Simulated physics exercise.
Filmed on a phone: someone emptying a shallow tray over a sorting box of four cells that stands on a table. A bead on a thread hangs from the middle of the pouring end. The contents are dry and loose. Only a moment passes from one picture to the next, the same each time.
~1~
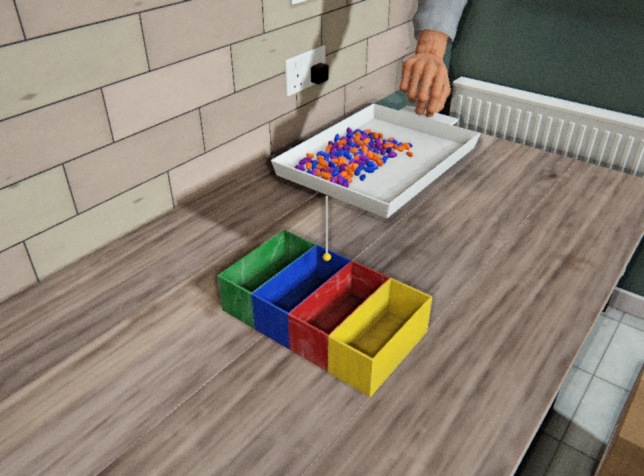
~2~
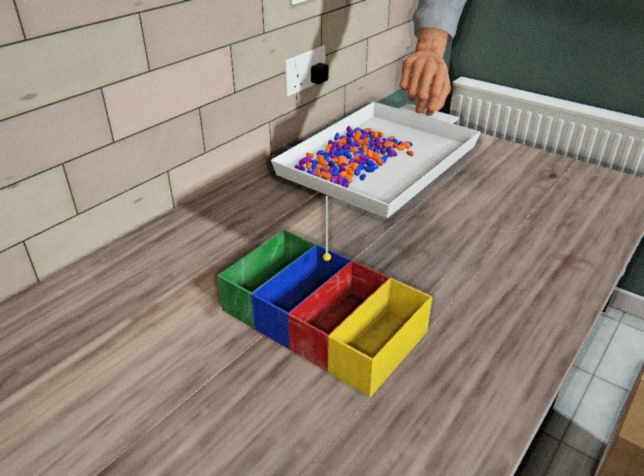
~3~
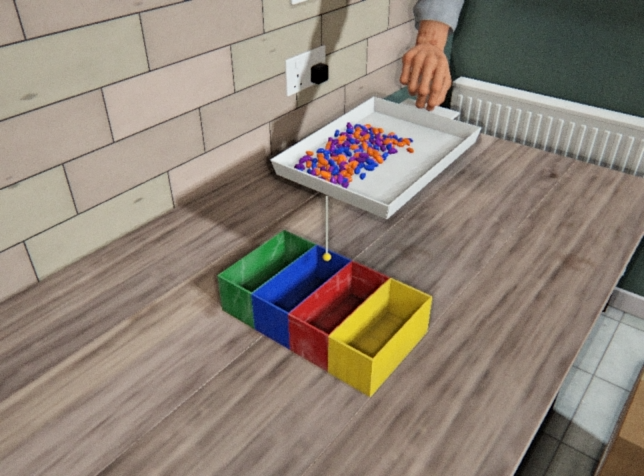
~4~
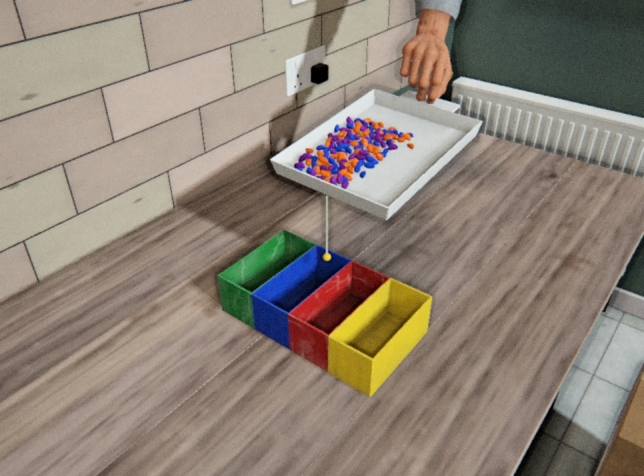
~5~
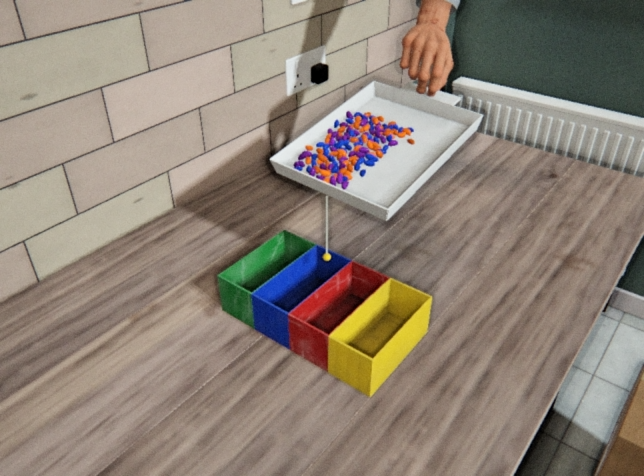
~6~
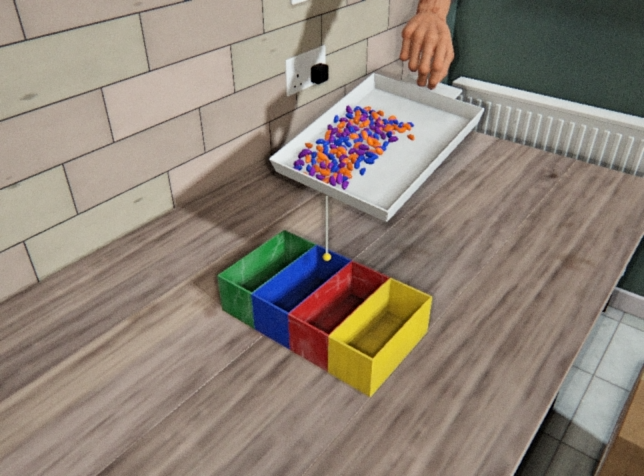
On a wooden table, a hand slightly tilts a white tray of colourful jelly beans.
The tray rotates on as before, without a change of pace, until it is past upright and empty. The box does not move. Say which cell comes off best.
Most goes to the red cell.
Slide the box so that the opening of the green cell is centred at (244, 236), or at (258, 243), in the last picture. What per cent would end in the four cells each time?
Roughly 60 per cent, and 90 per cent.
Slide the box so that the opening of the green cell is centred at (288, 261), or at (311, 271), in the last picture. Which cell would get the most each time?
In turn: The cell in red; the blue cell.
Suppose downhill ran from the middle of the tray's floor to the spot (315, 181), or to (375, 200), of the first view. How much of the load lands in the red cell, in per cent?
First some 0, then 50 per cent.
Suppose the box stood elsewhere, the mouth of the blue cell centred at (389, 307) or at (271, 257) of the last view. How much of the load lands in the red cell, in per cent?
Near 0 % and 20 %.
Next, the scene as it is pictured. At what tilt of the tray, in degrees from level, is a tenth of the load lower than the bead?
Near 100 degrees.
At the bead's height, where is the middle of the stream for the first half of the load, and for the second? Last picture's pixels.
At about (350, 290), then at (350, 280).
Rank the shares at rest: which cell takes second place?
In second place: Yellow.
Shortly afterwards, tray tipped steeply; the whole lot on the tray.
Next, tray tipped right over; the bulk on the tray; only a few in the yellow cell; only a few in the red cell; a little falling or outside the box.
Some moments later, tray tipped past a quarter turn; near half in the red cell; near a third in the yellow cell; near a quarter in the blue cell; only a few in the green cell.
In the end, tray tipped past a quarter turn; near half in the red cell; near a third in the yellow cell; near a quarter in the blue cell; only a few in the green cell.
